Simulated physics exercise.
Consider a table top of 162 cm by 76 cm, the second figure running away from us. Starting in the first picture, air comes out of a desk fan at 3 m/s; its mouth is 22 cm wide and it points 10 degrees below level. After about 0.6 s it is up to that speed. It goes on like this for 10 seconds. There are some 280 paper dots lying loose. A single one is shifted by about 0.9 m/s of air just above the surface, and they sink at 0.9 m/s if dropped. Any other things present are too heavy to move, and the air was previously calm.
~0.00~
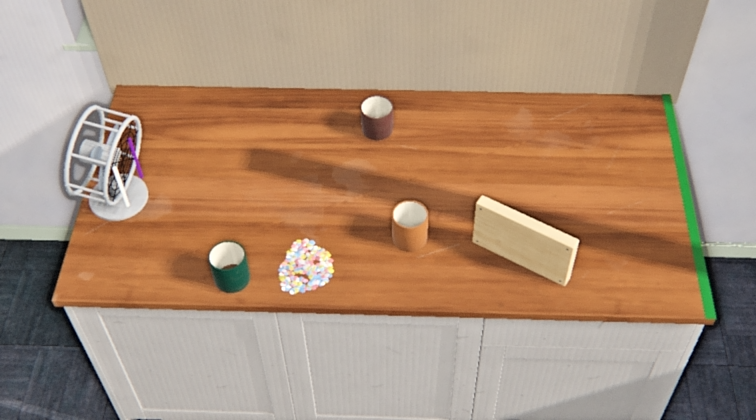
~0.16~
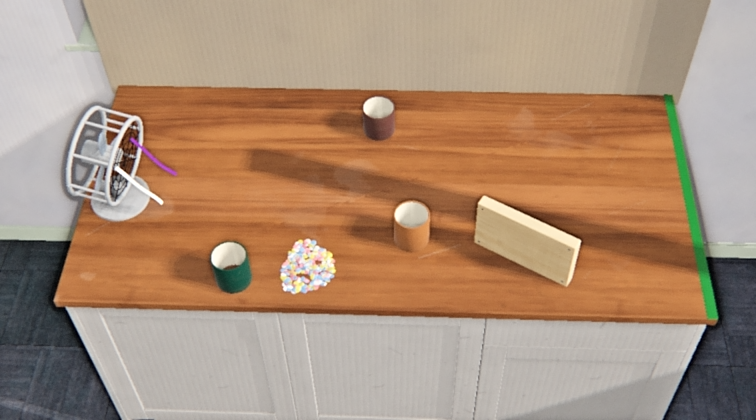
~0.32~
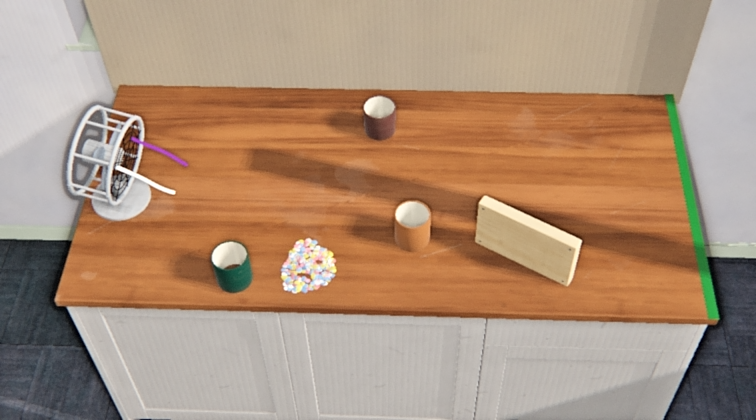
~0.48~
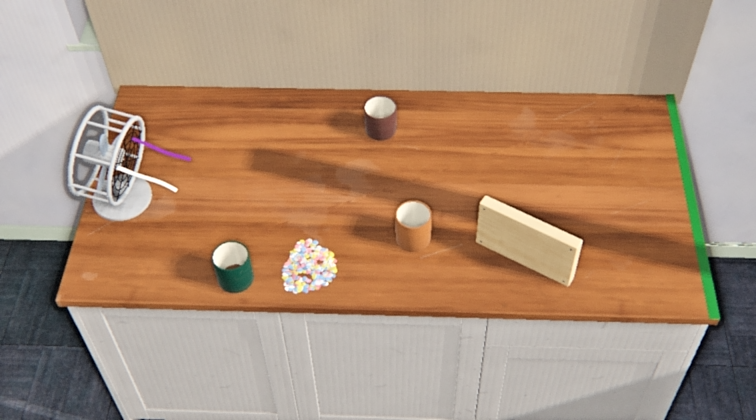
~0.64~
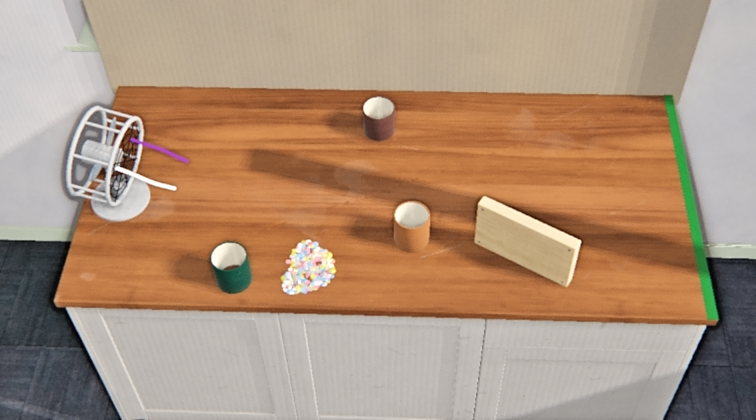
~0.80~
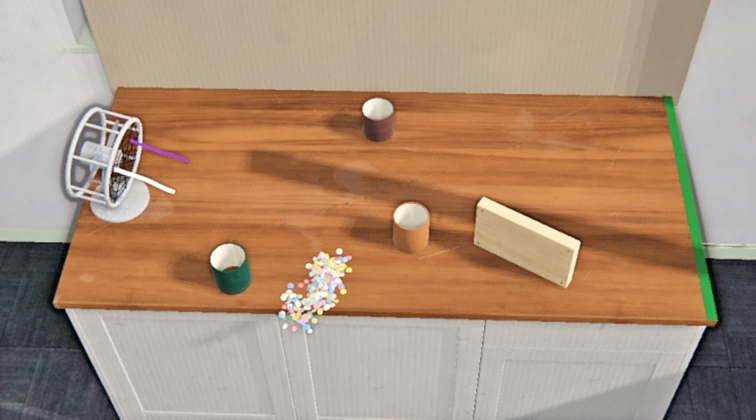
A wooden counter with three mugs and a block, streamers lifting from a desk fan before loose paper dots scatter beside the green mug.
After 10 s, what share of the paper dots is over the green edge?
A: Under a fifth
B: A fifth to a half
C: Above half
Option A: Under a fifth.
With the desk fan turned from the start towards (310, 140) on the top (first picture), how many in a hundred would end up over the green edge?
In that case the share would be about 0 %.
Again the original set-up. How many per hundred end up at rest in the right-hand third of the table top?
0 %.
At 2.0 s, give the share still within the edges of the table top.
Roughly 4 per cent.
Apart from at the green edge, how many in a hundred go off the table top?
The share comes to some 100 per cent.
After 2.0 s, 0 % are over the green edge; 96 % have settled or left.
After 3.2 s, 0 % are over the green edge; 97 % have settled or left.
After 5.5 s, 0 % are over the green edge; 97 % have settled or left.
After 10.0 s, at the end, 0 % are over the green edge.
